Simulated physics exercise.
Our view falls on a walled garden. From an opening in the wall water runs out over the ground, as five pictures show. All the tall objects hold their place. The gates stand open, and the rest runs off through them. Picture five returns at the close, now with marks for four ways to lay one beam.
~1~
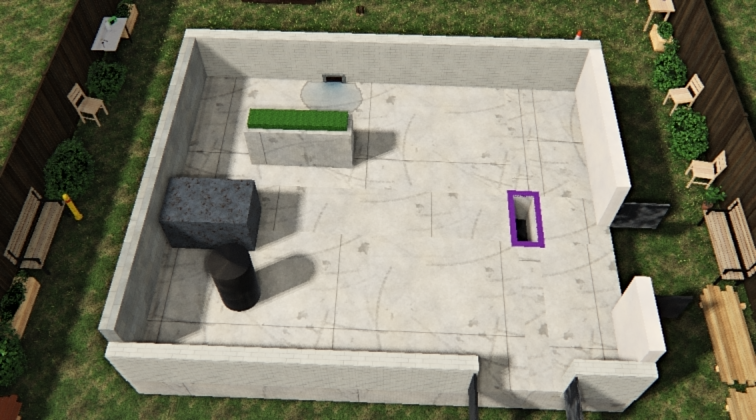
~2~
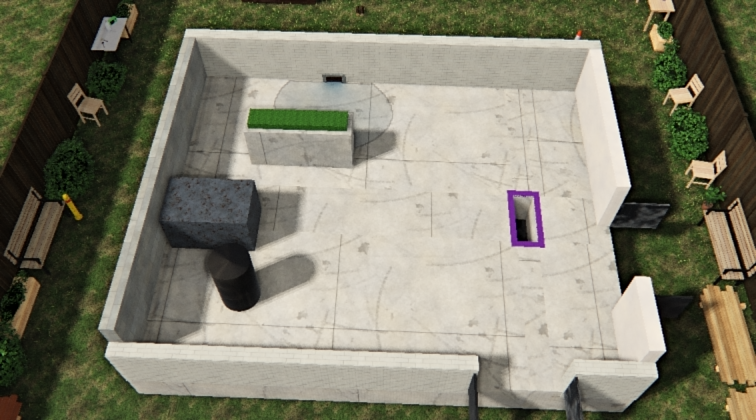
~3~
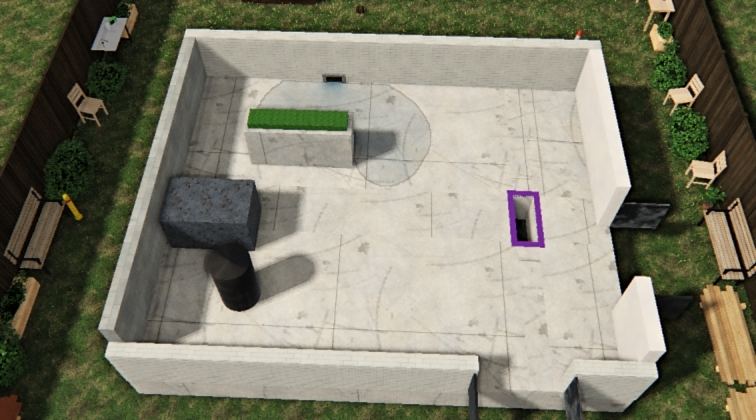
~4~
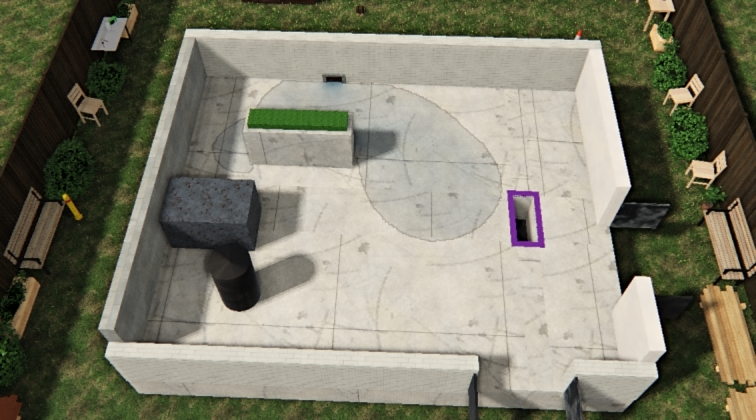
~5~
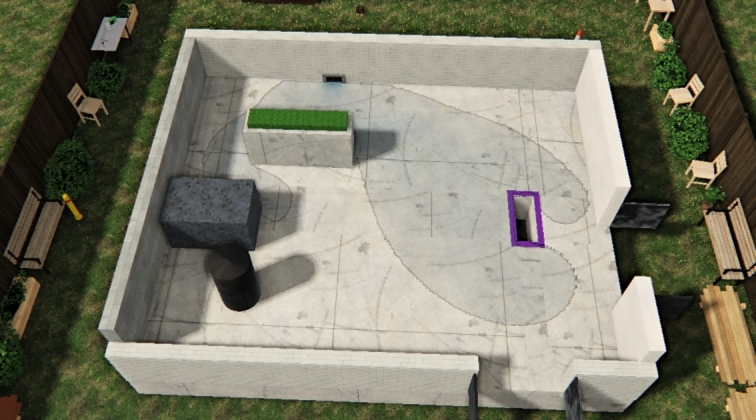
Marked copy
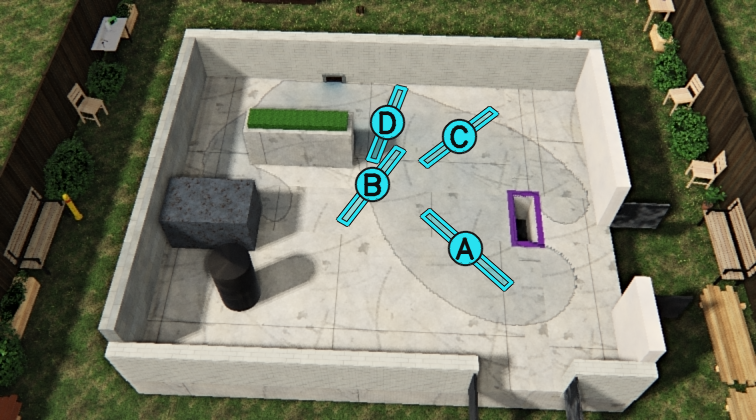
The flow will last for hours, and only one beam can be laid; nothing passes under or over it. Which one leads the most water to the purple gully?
Best: A.
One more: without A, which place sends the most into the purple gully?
That is place B.
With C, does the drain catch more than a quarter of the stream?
No, it does not.
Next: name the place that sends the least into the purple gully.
D.
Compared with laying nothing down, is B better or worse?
Place B is worse.
On the marked copy, A from (426, 213) to (507, 285); B from (343, 221) to (399, 149); C from (424, 163) to (493, 111); D from (372, 160) to (401, 88).
With A, about 36 % of the stream runs into the purple gully, about 63 % out by the gates.
With B, about 21 % of the stream runs into the purple gully, about 79 % out by the gates.
With C, about 11 % of the stream runs into the purple gully, about 88 % out by the gates.
With D, about 4 % of the stream runs into the purple gully, about 90 % out by the gates.
